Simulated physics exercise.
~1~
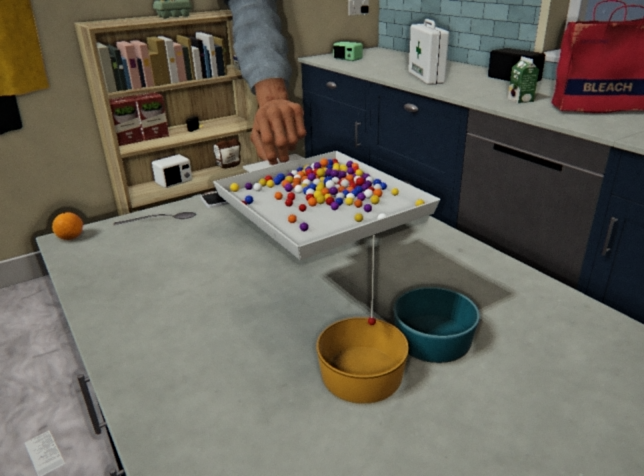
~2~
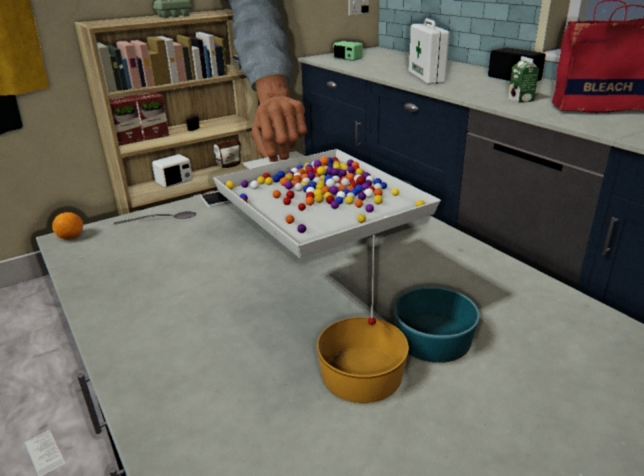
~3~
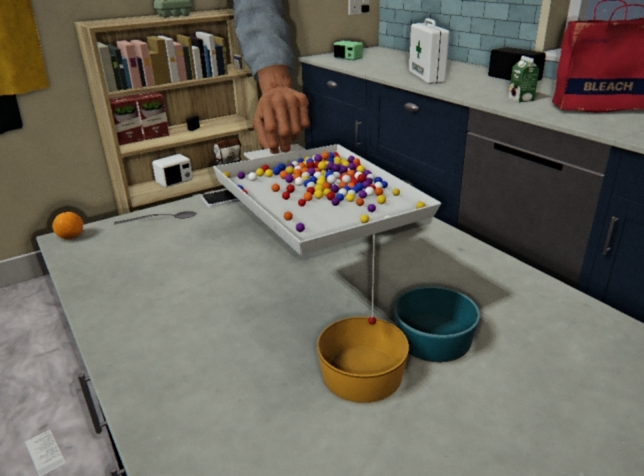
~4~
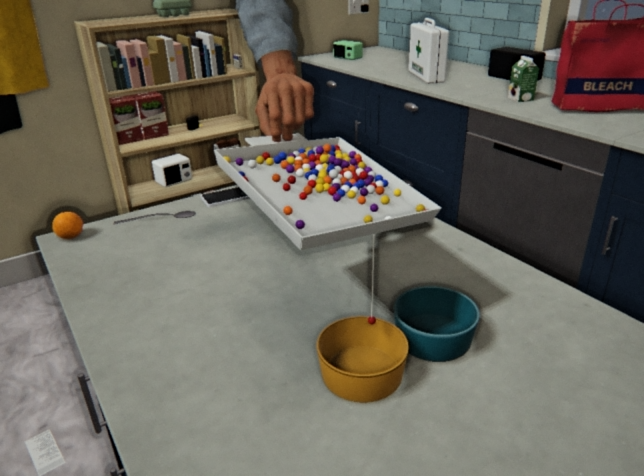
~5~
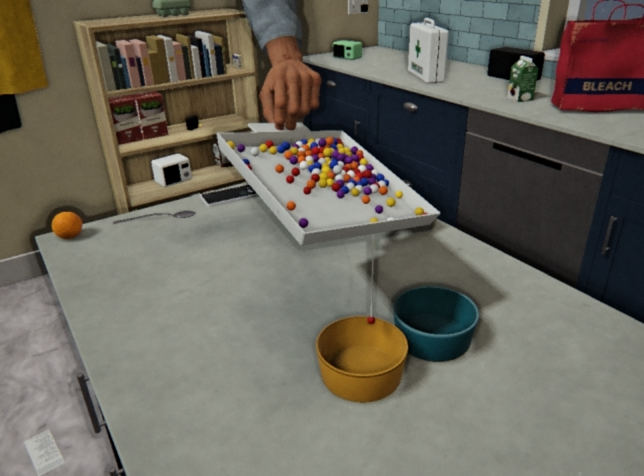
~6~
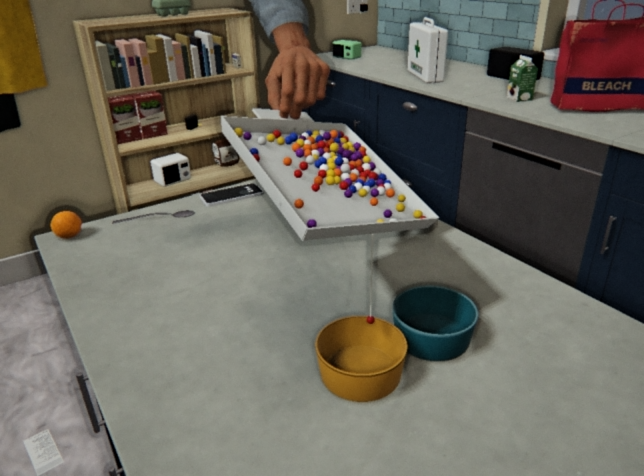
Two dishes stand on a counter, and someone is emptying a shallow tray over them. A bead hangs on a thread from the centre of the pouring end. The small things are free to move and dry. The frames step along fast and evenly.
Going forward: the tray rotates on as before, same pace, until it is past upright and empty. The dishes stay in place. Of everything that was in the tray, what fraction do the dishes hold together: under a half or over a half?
Pretty clear the dishes gather most of what falls.
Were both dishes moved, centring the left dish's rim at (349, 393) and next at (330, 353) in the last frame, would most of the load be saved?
Well, the minor share the first time and the bulk the second time.
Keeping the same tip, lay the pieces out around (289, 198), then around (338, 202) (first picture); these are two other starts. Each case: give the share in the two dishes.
Close to 90 per cent, followed by close to 100 per cent.
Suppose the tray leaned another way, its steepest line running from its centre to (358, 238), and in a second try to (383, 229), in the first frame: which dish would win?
So, the dish at the left the first time round, the dish at the right the second.
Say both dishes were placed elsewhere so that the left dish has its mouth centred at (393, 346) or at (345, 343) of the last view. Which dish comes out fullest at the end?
The dish at right, then the dish at right.
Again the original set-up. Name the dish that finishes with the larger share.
Result: More in the right side.
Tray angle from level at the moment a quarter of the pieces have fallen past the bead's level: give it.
Roughly 80°.
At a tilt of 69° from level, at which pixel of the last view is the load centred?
At about (409, 223).
Shortly afterwards, tray tipped steeply; the bulk on the tray; a little in the right dish; near a quarter in the air.
Next, tray tipped past a quarter turn; only a few on the tray; the bulk in the right dish; a little outside both; only a few in the air.
Some moments later, tray tipped past a quarter turn; all but a few in the right dish; a little outside both.
In the end, tray tipped past a quarter turn; none at all in the left dish; all but a few in the right dish; a little outside both.
